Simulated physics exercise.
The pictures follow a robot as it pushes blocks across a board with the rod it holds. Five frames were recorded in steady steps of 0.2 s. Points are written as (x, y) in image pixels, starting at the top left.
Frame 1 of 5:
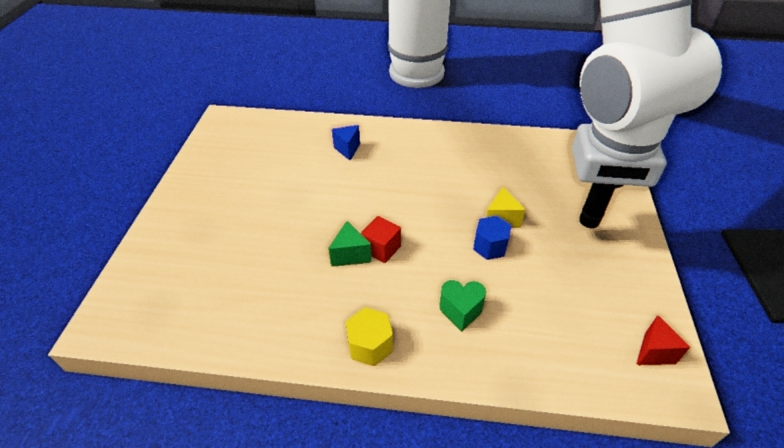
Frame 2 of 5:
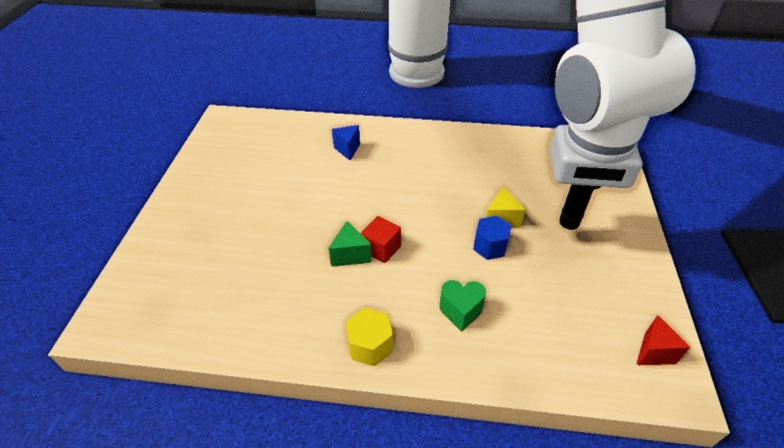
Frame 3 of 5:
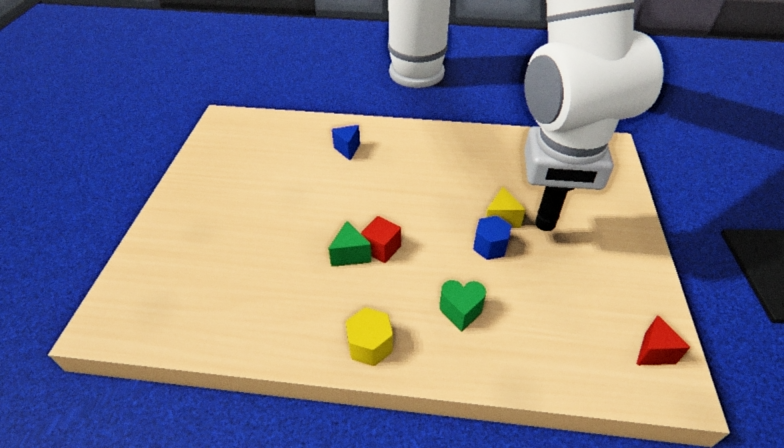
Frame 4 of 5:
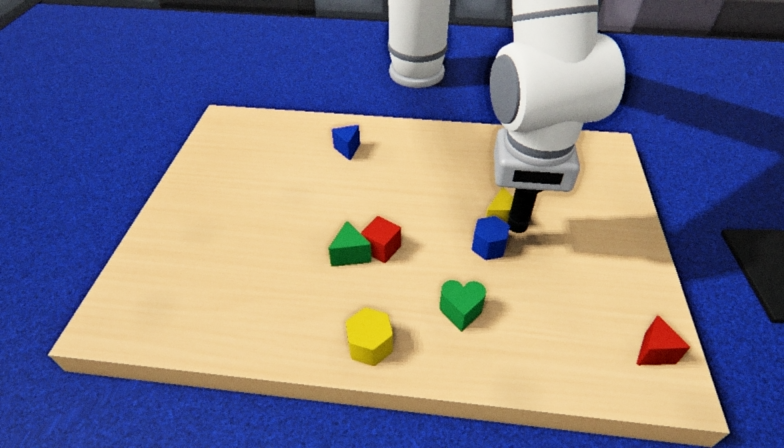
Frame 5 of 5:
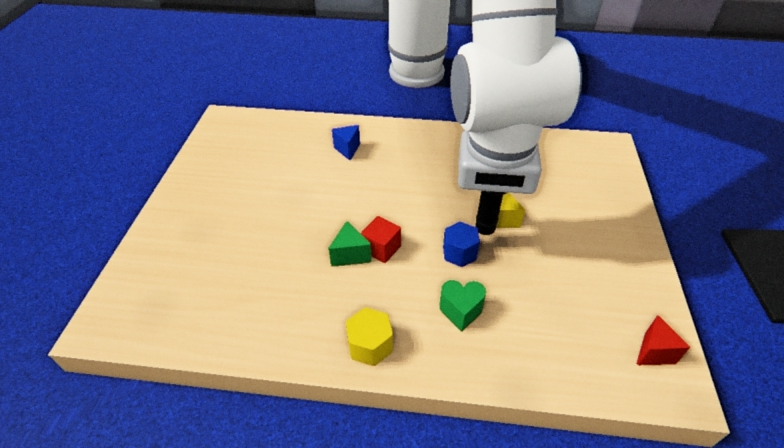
The video shows a white robotic arm moving its black rod left above a wooden board of coloured shapes, passing in front of the yellow triangle and pushing the blue hexagon a short way left toward the still red block.
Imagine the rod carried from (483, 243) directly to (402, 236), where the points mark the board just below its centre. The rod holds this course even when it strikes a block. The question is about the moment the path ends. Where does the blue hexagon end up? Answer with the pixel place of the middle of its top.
In the picture, that point is around (435, 241).
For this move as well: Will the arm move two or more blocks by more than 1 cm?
No
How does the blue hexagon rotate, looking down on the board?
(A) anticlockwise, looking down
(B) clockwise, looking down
Correct choice: A.
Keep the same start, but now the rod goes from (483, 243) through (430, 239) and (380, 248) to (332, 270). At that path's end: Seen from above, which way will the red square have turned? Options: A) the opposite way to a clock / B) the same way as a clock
Answer: B.
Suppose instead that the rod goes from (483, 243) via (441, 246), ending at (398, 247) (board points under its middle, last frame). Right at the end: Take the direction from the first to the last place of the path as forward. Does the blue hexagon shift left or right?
It's pushed left.
What follows on the original path. One third of the way, rod (457, 227); blue hexagon (443, 239), turned 40° anticlockwise.
Two thirds of the way, rod (429, 224); blue hexagon (435, 241), turned 75° anticlockwise.
At the end, rod (402, 222); red square still; blue hexagon (435, 241), turned 75° anticlockwise.
